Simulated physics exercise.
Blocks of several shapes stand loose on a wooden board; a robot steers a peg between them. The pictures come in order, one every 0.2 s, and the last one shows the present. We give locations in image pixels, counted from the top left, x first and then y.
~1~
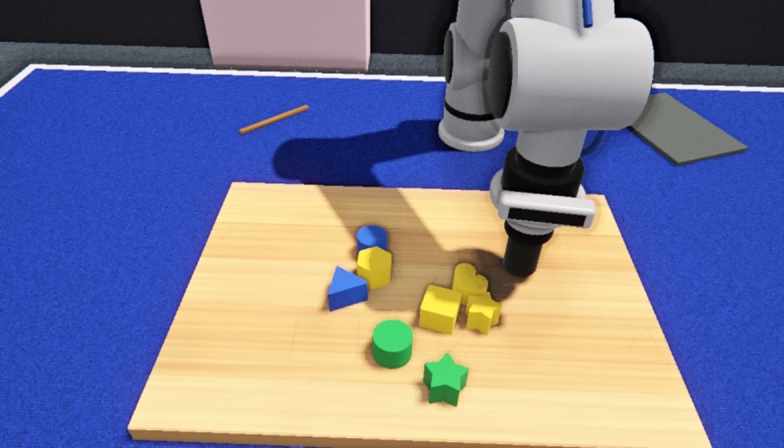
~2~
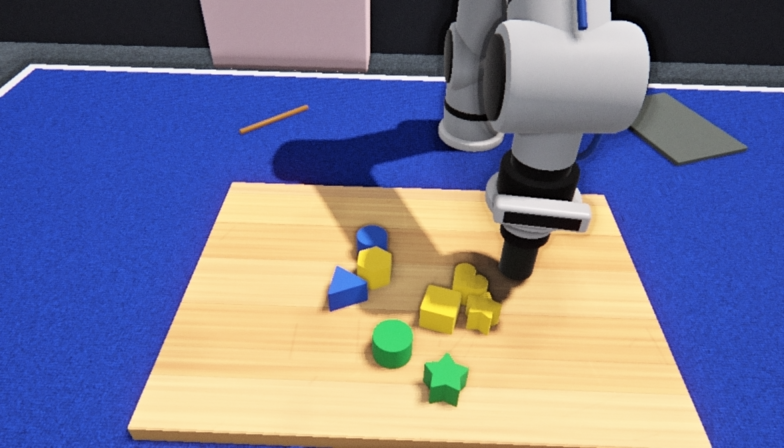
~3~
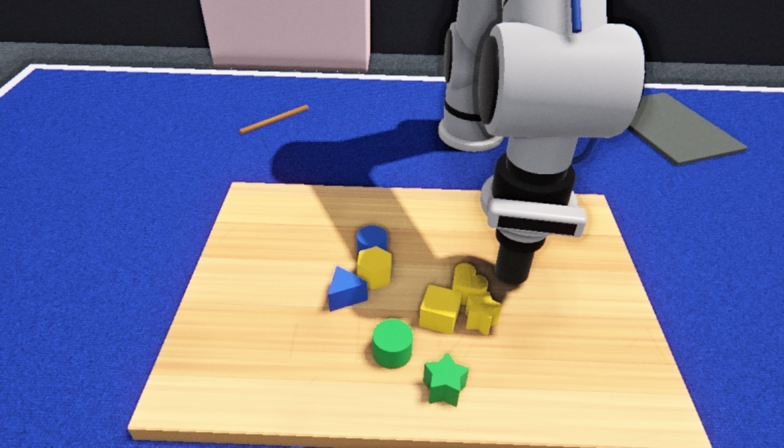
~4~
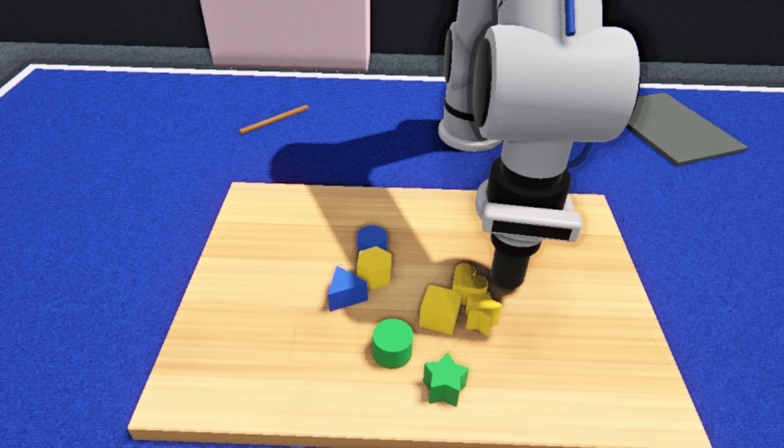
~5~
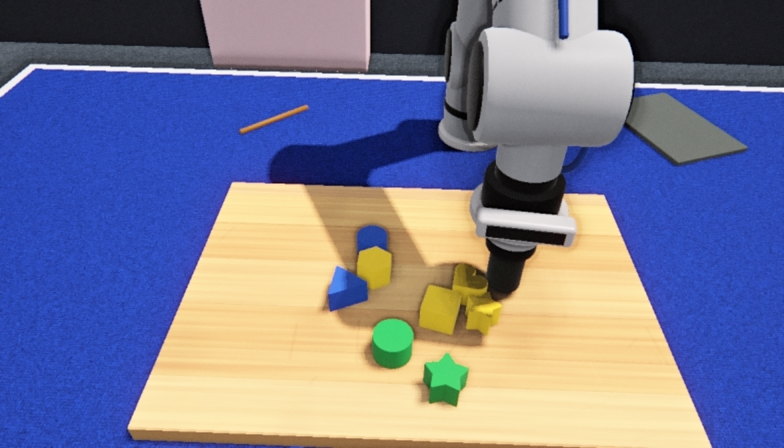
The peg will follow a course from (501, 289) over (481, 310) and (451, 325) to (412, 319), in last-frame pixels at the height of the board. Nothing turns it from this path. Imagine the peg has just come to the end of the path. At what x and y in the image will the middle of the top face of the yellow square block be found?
The top centre is at (379, 293).
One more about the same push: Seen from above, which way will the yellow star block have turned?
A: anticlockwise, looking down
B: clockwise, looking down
It's A.
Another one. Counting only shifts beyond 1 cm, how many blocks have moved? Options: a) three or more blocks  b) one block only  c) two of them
a.
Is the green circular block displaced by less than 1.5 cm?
Final answer: Yes.
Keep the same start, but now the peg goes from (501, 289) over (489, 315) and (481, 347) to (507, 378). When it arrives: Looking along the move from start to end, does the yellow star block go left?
I believe not.
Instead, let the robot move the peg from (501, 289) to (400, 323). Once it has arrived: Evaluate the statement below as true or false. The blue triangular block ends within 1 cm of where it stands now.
This is true.
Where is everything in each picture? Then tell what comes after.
In the first frame, peg's lower end at (520, 265); green circular block at (393, 335); yellow square block at (441, 300); yellow heart-shaped block at (469, 277); yellow star block at (484, 304).
In the second frame, peg at (516, 269); blocks still.
In the third frame, peg at (512, 273); blocks still.
In the fourth frame, peg at (507, 277); blocks still.
In the fifth frame, peg at (502, 281); green circular block at (393, 335); yellow square block at (441, 300); yellow heart-shaped block at (469, 277); yellow star block at (484, 304).
The first path, step by step. One third of the way, peg at (482, 303); yellow square block at (428, 304); yellow heart-shaped block at (455, 282), turned 60° clockwise; yellow star block at (477, 319), turned 20° anticlockwise.
Two thirds of the way, peg at (451, 318); yellow square block at (415, 303), turned 25° anticlockwise; yellow heart-shaped block at (447, 282), turned 105° clockwise; yellow star block at (470, 332), turned 75° anticlockwise.
At the end, peg at (413, 311); green circular block still; yellow square block at (379, 293); yellow heart-shaped block at (444, 281), turned 125° clockwise; yellow star block at (470, 332), turned 75° anticlockwise.
